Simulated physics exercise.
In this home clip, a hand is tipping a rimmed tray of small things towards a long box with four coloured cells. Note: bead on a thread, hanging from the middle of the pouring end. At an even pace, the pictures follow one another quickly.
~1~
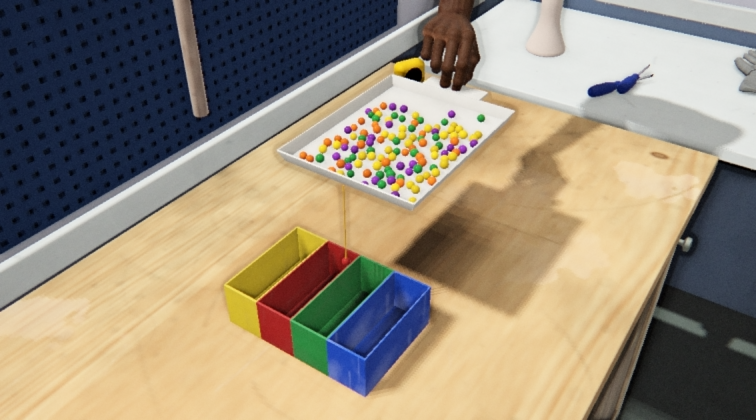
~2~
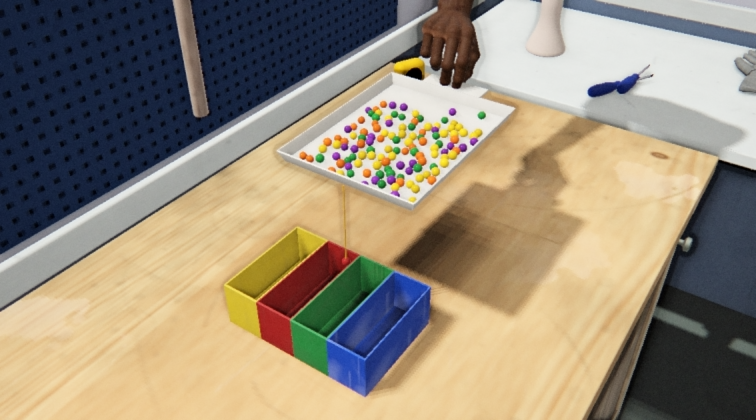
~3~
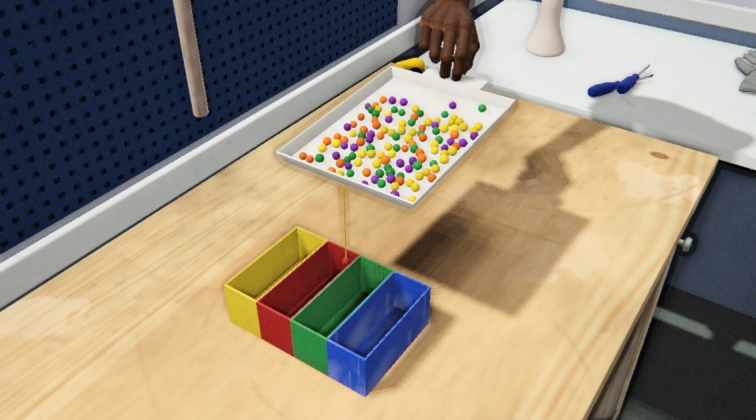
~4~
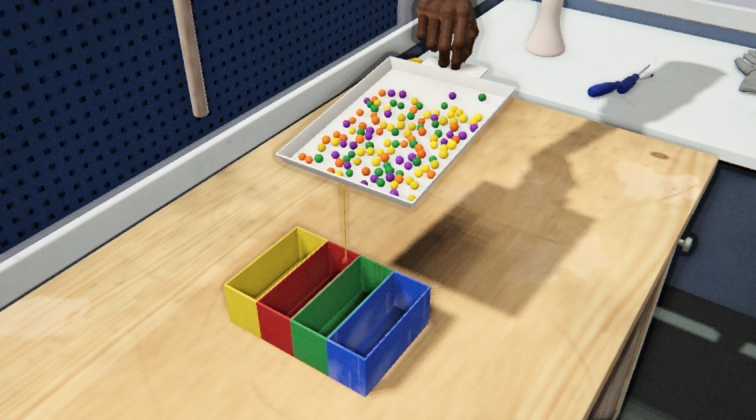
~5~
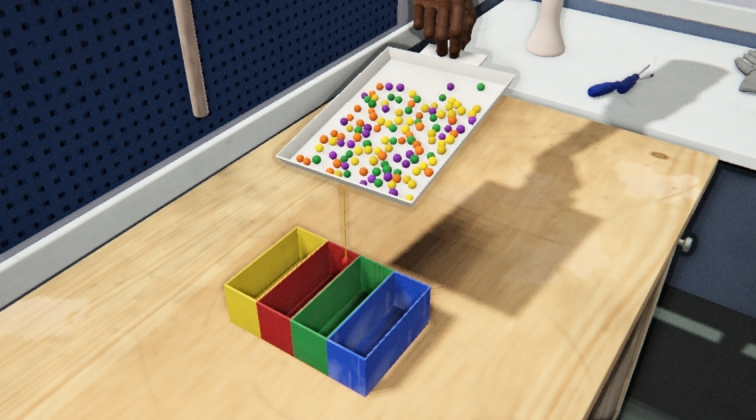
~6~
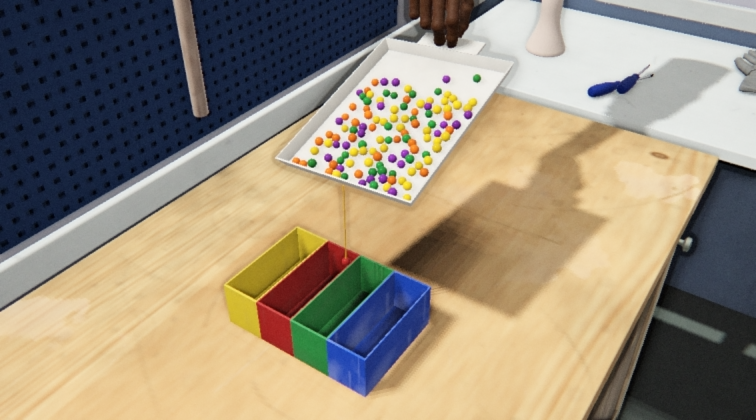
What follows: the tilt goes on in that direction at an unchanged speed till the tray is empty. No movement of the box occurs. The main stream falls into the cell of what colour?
Colour: Yellow.
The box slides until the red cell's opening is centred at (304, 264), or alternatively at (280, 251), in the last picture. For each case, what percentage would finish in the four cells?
100 and 90 in a hundred, in turn.
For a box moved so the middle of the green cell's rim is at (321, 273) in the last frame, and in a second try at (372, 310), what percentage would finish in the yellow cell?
About 10 and 40 per cent respectively.
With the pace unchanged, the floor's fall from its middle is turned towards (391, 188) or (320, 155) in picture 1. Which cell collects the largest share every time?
Try A: The cell in blue / try B: Yellow.
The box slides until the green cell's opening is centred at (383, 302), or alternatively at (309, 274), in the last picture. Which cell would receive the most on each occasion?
One: The yellow cell. Two: The cell in red.
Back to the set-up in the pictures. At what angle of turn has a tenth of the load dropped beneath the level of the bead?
It sits at roughly 60°.
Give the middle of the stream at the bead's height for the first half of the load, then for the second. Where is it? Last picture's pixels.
Around (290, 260), followed by around (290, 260).
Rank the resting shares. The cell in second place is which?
I'd say the cell in red takes second place.
Shortly afterwards, tray tipped steeply; near two thirds on the tray; a little in the red cell; a little in the yellow cell; only a few in the green cell; near a quarter falling or outside the box.
Next, tray tipped right over; near half in the yellow cell; near a third in the red cell; a little in the green cell; only a few in the blue cell; a little falling or outside the box.
Some moments later, tray tipped past a quarter turn; near half in the yellow cell; near a quarter in the red cell; a little in the green cell; only a few in the blue cell; a little falling or outside the box.
In the end, tray tipped past a quarter turn; near half in the yellow cell; near a quarter in the red cell; a little in the green cell; only a few in the blue cell; a little outside the box.
